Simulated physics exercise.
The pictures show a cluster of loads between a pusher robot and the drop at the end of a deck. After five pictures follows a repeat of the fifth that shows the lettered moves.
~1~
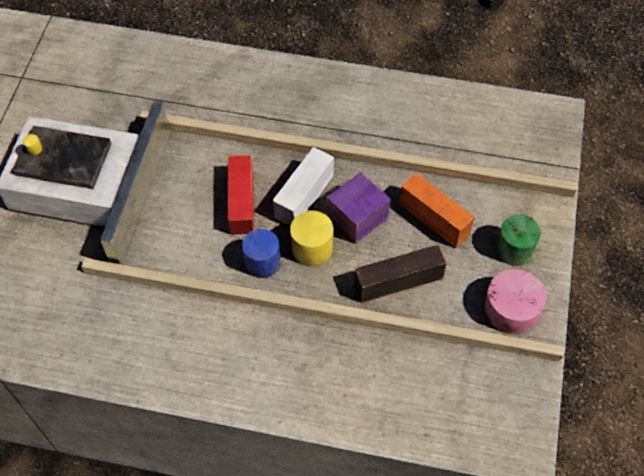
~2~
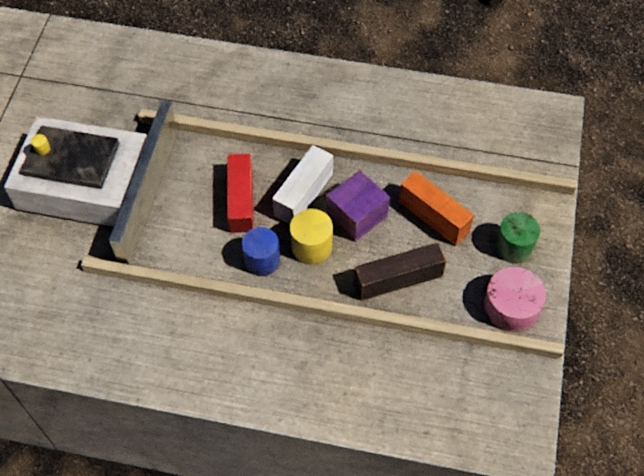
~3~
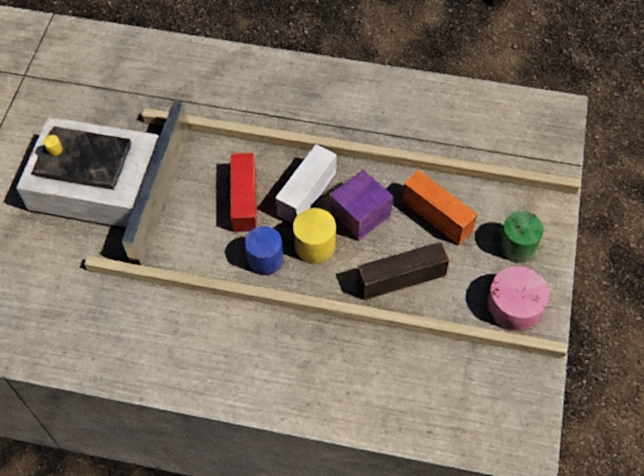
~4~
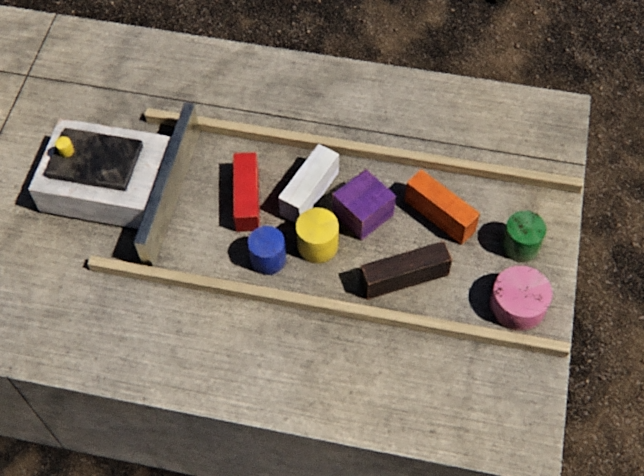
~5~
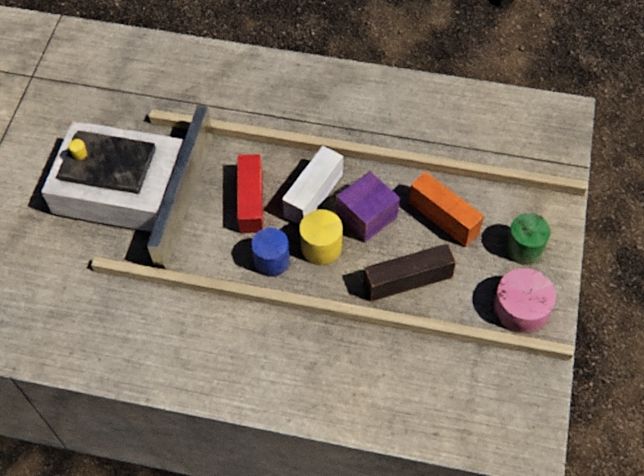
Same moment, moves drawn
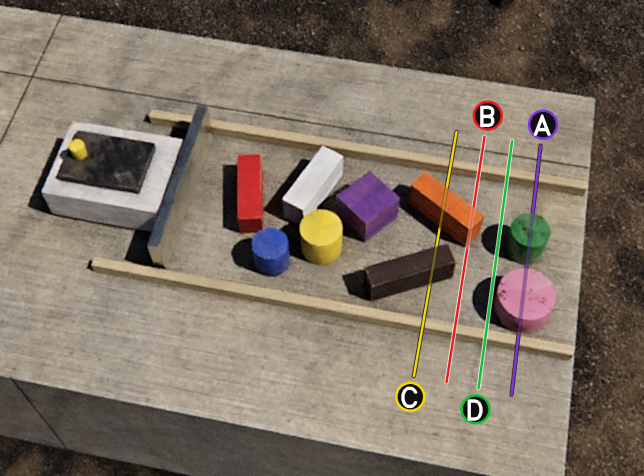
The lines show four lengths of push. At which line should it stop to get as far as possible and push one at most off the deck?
B.
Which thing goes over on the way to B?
The green canister.
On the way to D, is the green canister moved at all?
By then, yes.
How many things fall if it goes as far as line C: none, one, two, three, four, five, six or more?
In all, none.
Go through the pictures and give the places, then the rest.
In the first frame, yellow canister (312, 239); orange stick (436, 210); black bar (400, 273).
In the second frame, robot (77, 157); red stick (240, 193).
In the third frame, robot (90, 158); green canister (521, 237).
In the fourth frame, robot (101, 159); purple crate (364, 205).
In the fifth frame, robot (114, 162); yellow canister (321, 238); orange stick (446, 209); black bar (410, 272).
On the marked copy, A at (527, 261); B at (467, 250); C at (437, 245); D at (497, 255).
Following B. Soon after the start, robot (213, 179); blue canister (293, 258); white stick (329, 189).
Later, robot (316, 197); orange stick (490, 198); purple crate (461, 223).
In the end, robot (398, 211); green canister over the edge; pink canister (565, 317); one fallen.
As for the rest, A drops four; C is within the limit but short; D drops three.
